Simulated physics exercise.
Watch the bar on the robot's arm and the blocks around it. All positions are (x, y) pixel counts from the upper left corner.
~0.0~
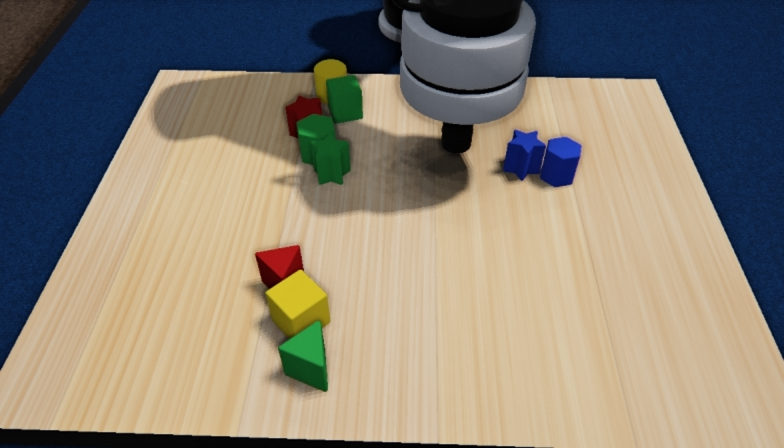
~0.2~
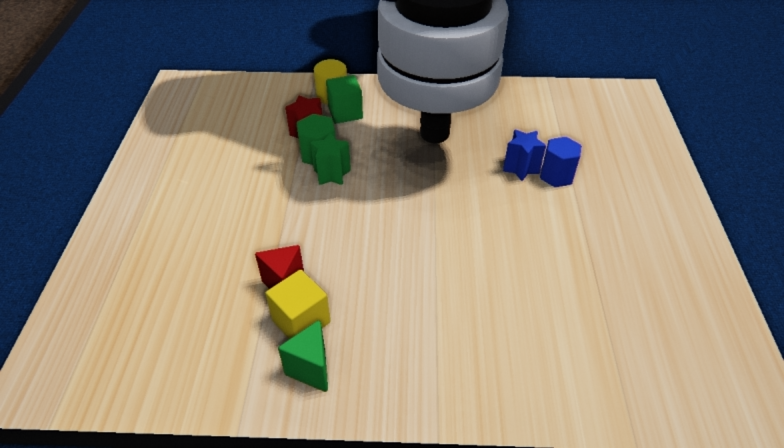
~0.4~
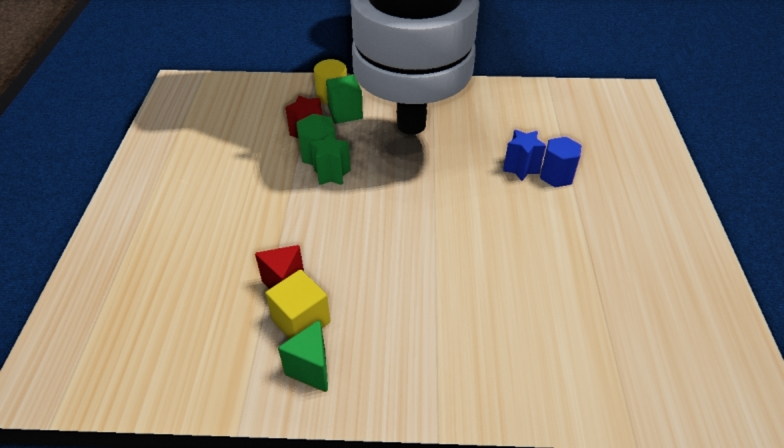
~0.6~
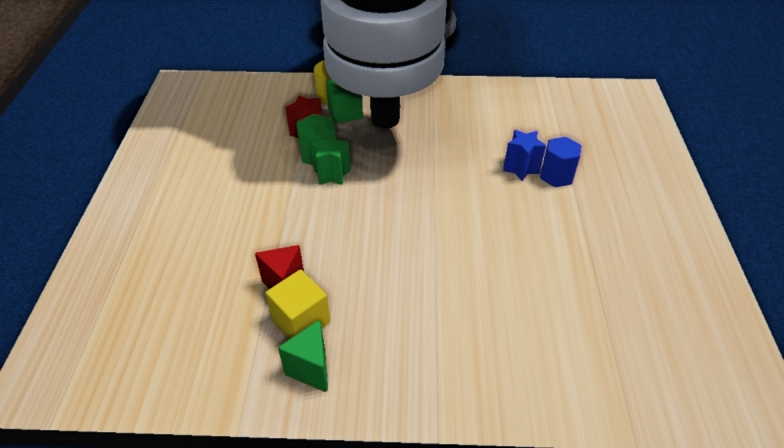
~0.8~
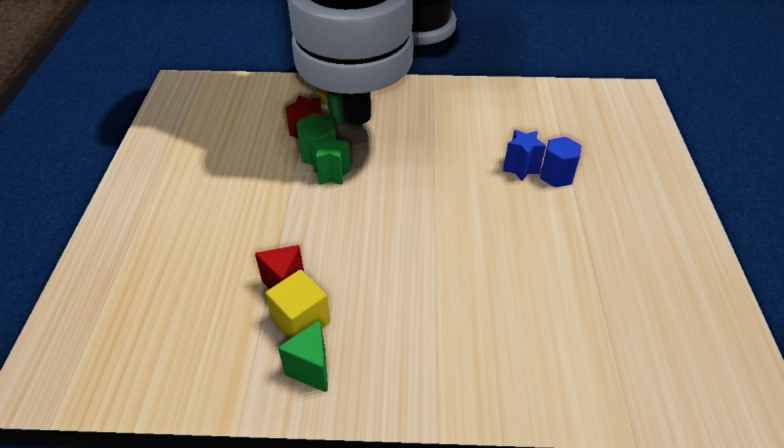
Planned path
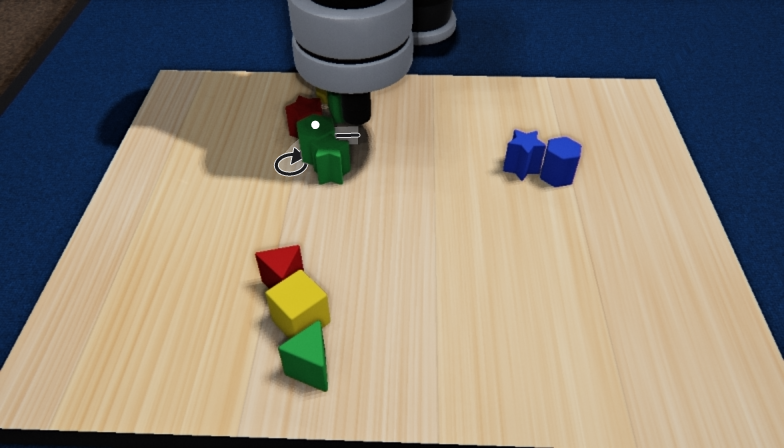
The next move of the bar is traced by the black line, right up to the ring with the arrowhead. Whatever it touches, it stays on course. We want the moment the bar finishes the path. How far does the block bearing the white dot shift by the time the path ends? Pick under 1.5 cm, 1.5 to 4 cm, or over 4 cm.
It shifts over 4 cm.
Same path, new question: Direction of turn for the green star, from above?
Watching from overhead, you'd notice the green star rotating counter-clockwise.
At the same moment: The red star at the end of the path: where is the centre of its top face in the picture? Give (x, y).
Somewhere near (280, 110).
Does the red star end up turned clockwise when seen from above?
It seems so.
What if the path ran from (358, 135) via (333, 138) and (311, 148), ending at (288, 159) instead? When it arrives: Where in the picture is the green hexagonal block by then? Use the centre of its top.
Its top face will be centred at roughly (270, 153).
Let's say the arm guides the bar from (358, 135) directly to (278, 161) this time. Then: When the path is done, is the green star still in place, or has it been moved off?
Same place.
The line goes from (358, 135) over (330, 136) and (306, 147) to (291, 164); the dot is on the green hexagonal block.
On the path given first. Halfway along, bar at (314, 123); red star at (287, 107), turned 20° clockwise; green hexagonal block at (301, 133), turned 25° anticlockwise.
At the end, bar at (288, 146); red star at (280, 110), turned 45° clockwise; green hexagonal block at (285, 159), turned 55° anticlockwise; green star at (325, 151), turned 45° anticlockwise; green square block unmoved.
